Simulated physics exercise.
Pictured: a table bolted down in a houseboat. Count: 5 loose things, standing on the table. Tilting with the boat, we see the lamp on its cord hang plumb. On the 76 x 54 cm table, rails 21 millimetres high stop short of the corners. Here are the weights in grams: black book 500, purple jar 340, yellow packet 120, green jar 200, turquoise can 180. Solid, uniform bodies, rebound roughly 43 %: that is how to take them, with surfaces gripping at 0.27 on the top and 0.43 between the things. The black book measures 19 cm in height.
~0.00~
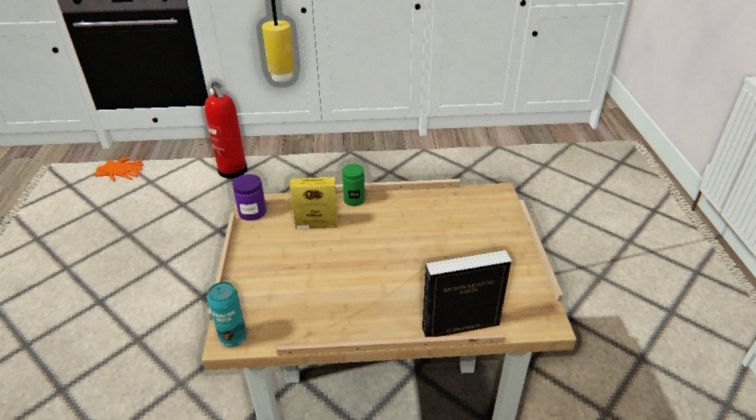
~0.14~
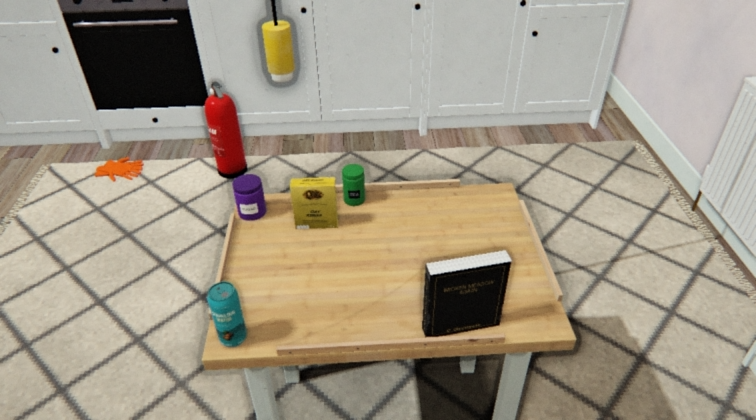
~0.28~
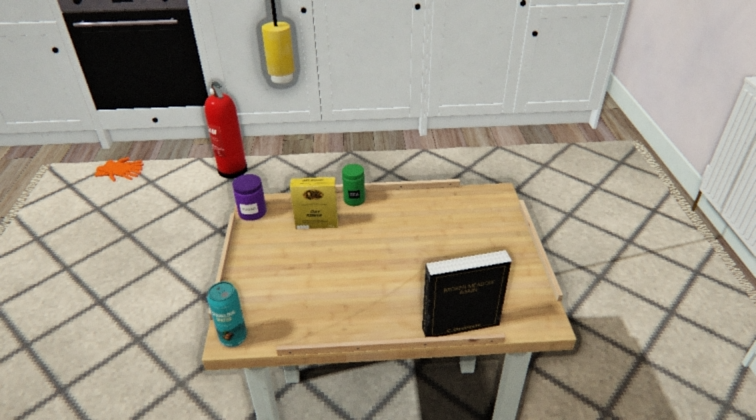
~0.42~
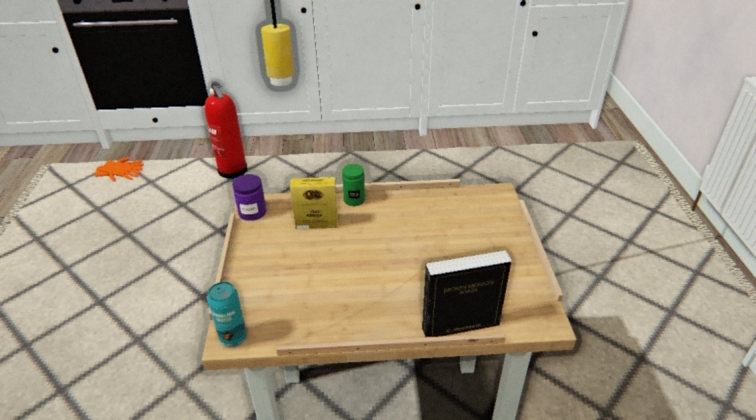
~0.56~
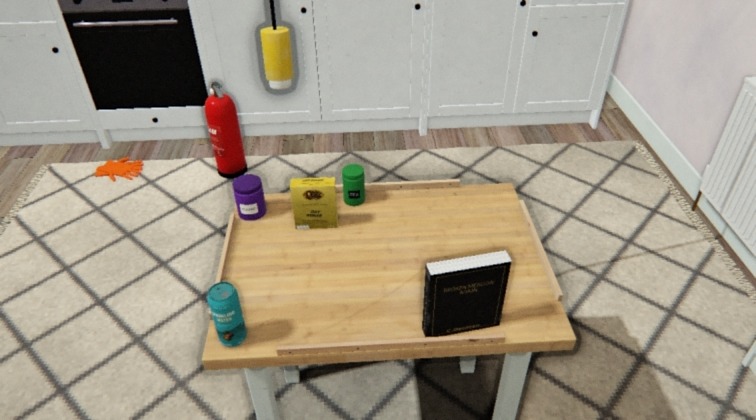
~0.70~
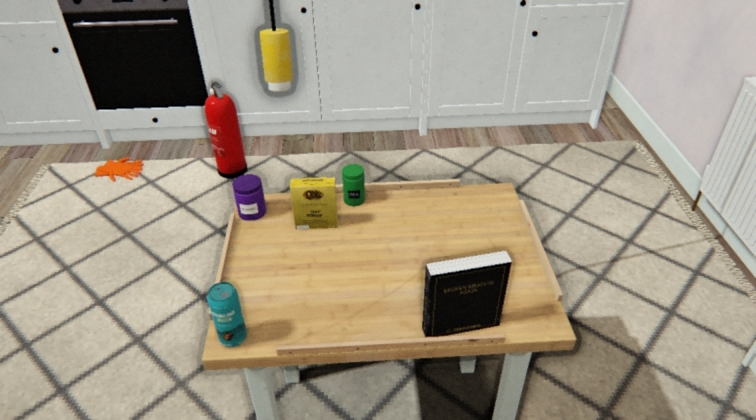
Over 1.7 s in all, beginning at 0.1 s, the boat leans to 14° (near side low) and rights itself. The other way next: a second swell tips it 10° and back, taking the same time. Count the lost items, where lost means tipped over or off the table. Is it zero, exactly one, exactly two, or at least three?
It is exactly one.
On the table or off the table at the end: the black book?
Black book: Goes out of bounds.
Around 1.20 s, floor tilted 11°, near side down; black book now off the table.
Around 1.50 s, floor tilted 4°, near side down.
Around 1.80 s, boat level.
Around 2.20 s, floor tilted 5°, far side down.
Finally (4.0 s), off the table, black book; the other 4 still in place (within 5 cm). Final places as that camera would see them, purple jar near (250, 197).
